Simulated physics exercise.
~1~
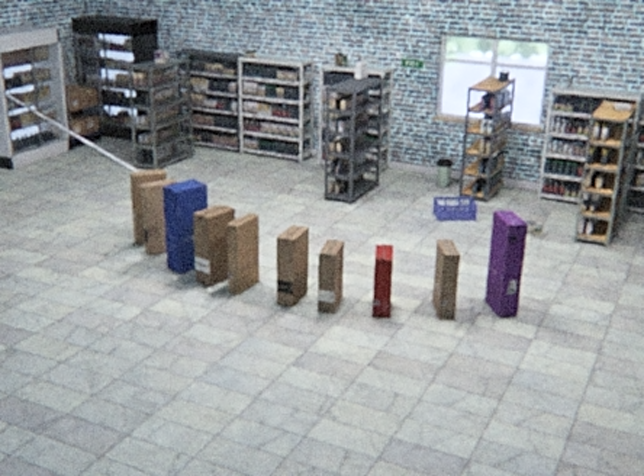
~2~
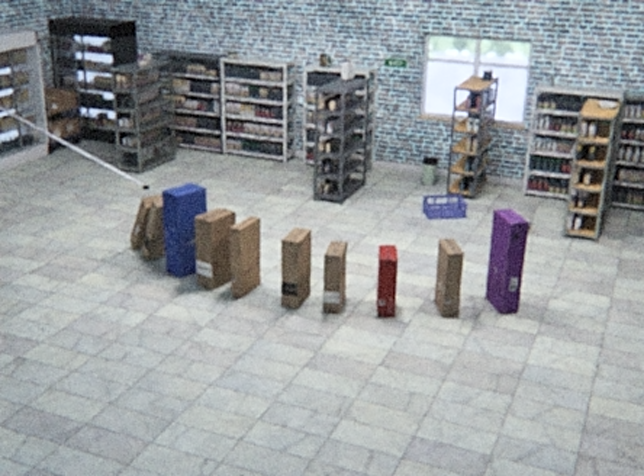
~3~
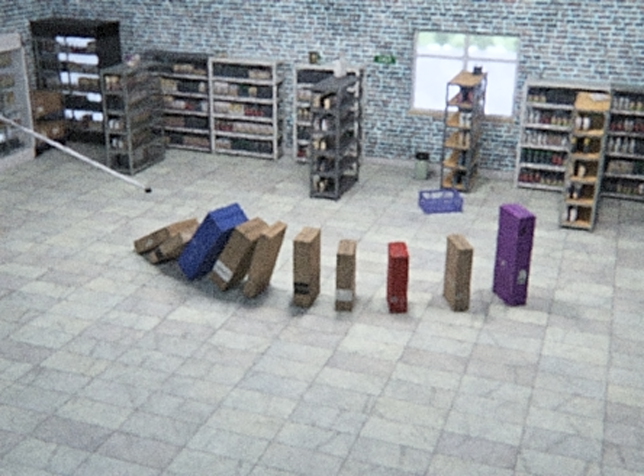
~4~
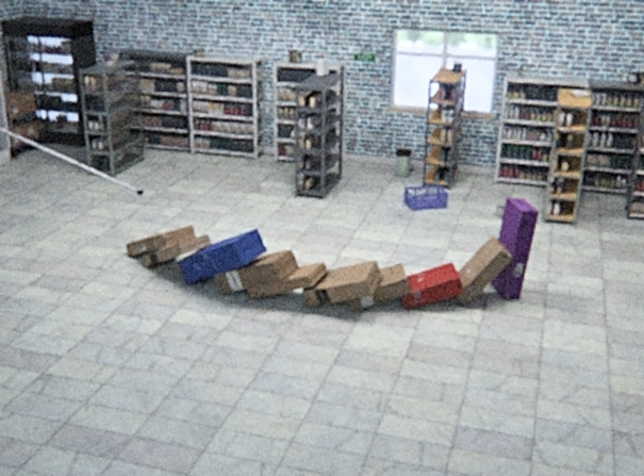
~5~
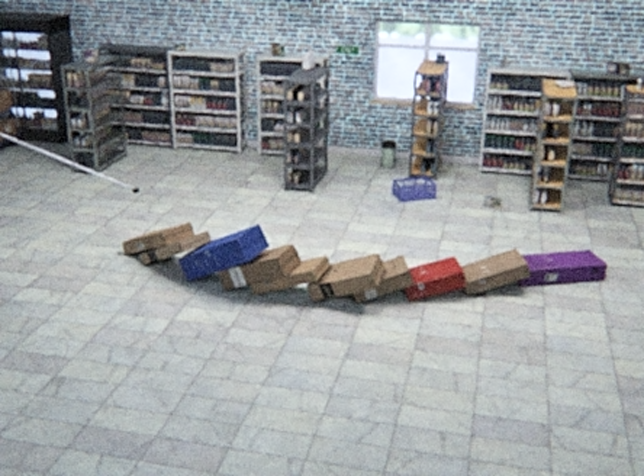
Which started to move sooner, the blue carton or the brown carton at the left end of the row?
The brown carton at the left end started to move first, leaning over while the blue carton was still standing upright.
